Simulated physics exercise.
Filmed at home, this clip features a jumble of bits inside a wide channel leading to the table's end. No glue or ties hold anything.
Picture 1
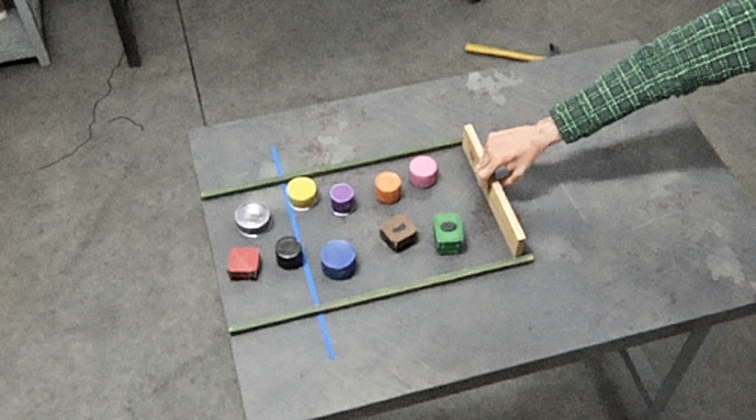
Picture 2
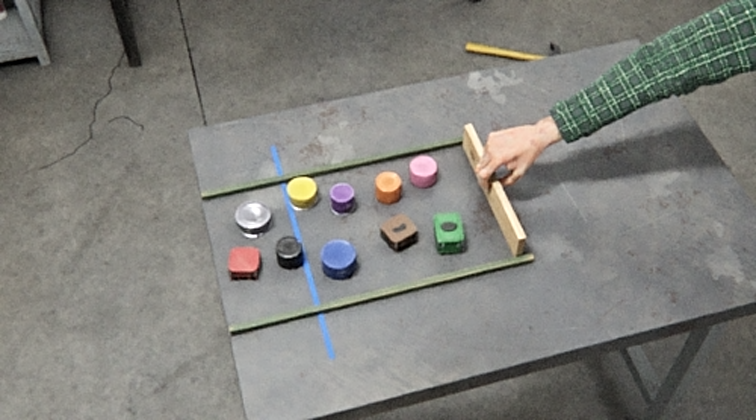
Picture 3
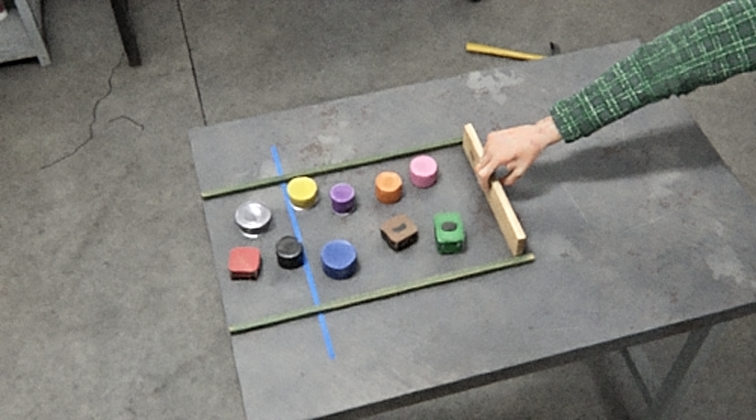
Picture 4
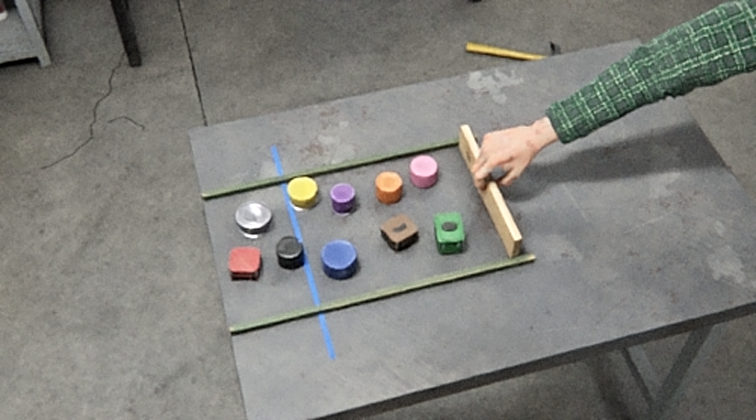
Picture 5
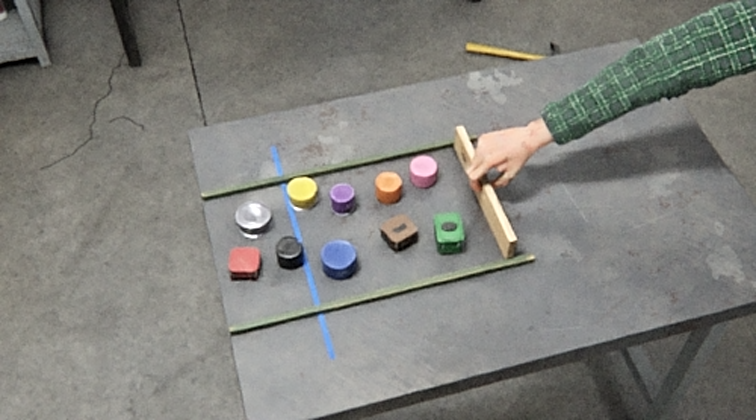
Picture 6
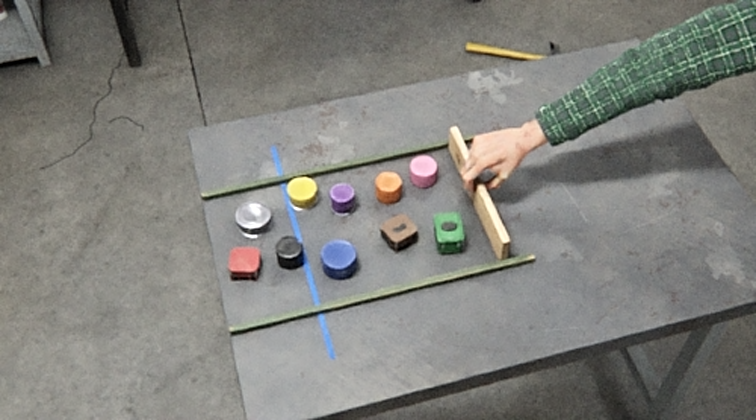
On a dark tabletop, small colourful pots and blocks sat still between two thin strips, some beyond a blue tape line, while a hand in a green checked sleeve slid a wooden board slightly left towards them.
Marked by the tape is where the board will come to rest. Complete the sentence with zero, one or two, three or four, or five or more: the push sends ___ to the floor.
The push sends zero to the floor.
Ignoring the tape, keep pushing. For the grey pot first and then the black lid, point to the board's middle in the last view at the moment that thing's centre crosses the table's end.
The middle is at (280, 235) when it's the grey pot, and at (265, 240) when it's the black lid.
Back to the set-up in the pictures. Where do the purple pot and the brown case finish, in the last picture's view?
Looks like one lands around (259, 216), and the other around (276, 247).
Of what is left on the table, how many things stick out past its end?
Count of overhanging things: 1.
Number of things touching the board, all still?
3 in contact.
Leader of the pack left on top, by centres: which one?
The one in question is the red case.
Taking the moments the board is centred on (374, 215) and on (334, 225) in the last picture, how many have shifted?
The count reaches 5 first and 8 second.
Soon after, none off yet; red case at rest near (245, 264); grey pot at rest near (254, 219); black lid at rest near (290, 253).
At rest, the number that fall off is zero.
